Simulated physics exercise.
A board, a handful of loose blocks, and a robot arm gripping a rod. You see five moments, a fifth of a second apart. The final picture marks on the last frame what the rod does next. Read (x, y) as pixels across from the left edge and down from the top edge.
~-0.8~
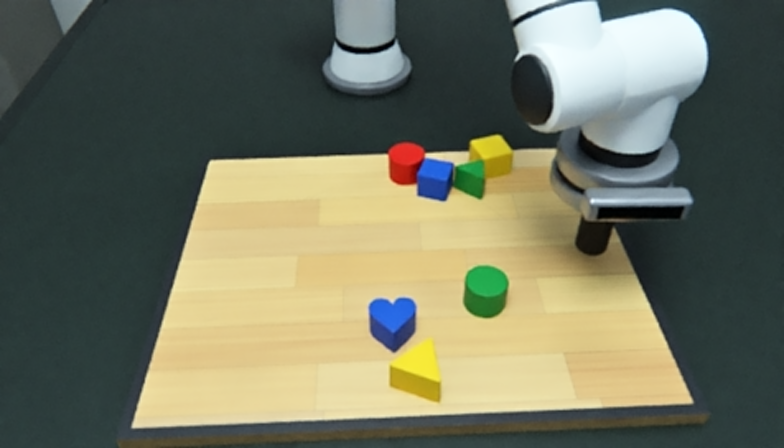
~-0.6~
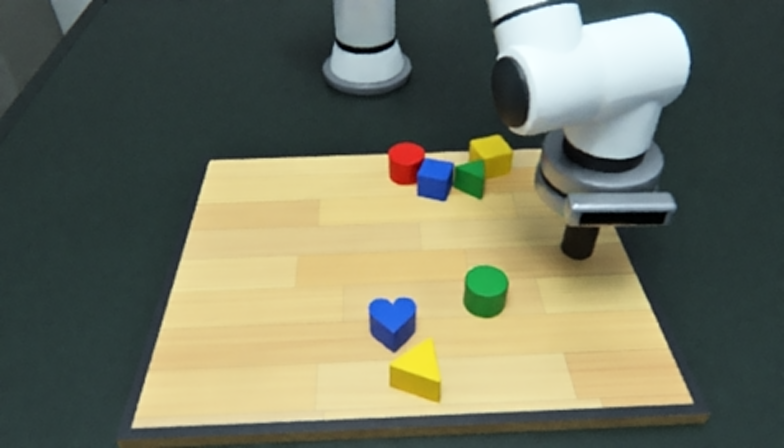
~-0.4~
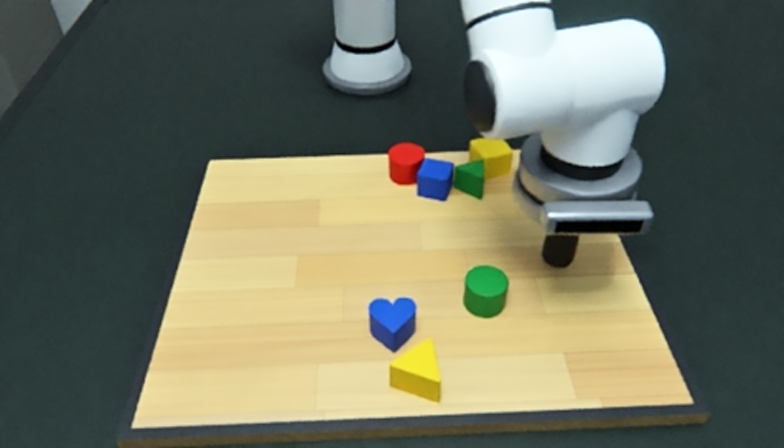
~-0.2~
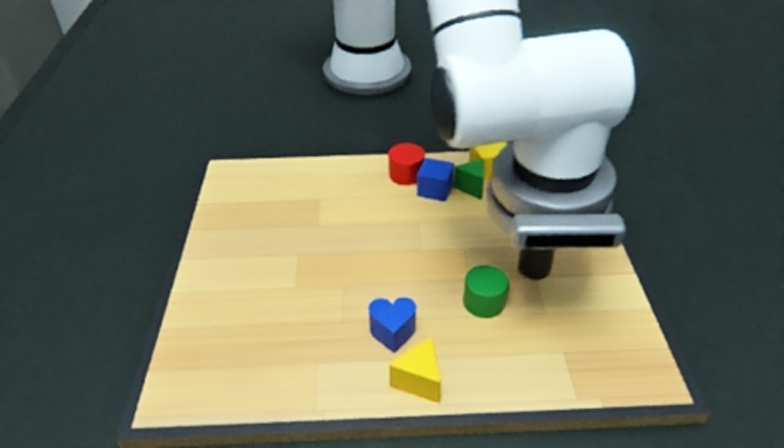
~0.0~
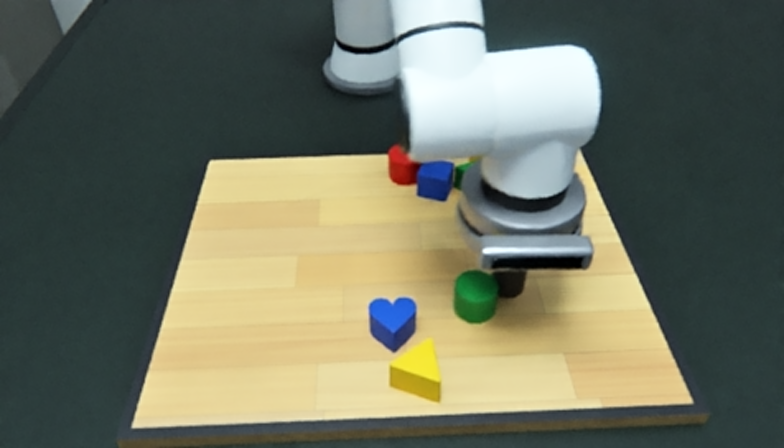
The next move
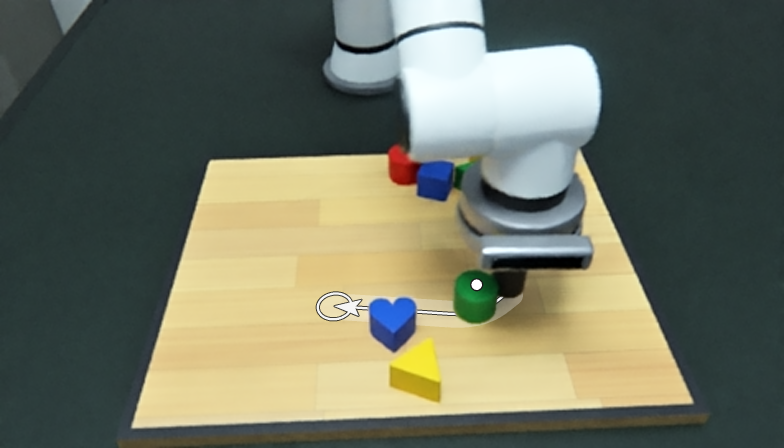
A light wooden board lies on a dark surface, seen from above at an angle by a still camera. Red, blue, green and yellow blocks cluster at its top edge, with a blue heart, a yellow triangular piece and a green round block lower down. A white robot arm moves a dark rod left and downward across the board, then nudges the green round block slightly left.
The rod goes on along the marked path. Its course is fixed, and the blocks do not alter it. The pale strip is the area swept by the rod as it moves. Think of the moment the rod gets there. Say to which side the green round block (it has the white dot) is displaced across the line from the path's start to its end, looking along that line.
Slides left.
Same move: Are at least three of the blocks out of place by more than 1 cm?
It seems not.
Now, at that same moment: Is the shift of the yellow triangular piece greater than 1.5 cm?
No, I don't think so.
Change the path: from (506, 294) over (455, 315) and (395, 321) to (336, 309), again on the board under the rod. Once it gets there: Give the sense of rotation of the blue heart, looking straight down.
In a top view, it turns clockwise.
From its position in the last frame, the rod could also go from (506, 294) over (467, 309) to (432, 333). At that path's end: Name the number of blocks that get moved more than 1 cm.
It will shift two blocks.
Drawn move, from (506, 294) by way of (456, 314) and (395, 310) to (335, 306); the dot is on the green round block.
The first path, step by step. One third of the way, rod at (455, 308); blue heart at (375, 316); green round block at (419, 303).
Two thirds of the way, rod at (394, 304); blue heart at (330, 338); green round block at (367, 311).
At the end, rod at (334, 300); blue heart at (325, 345), turned 15° clockwise; yellow triangular piece still; green round block at (353, 316).
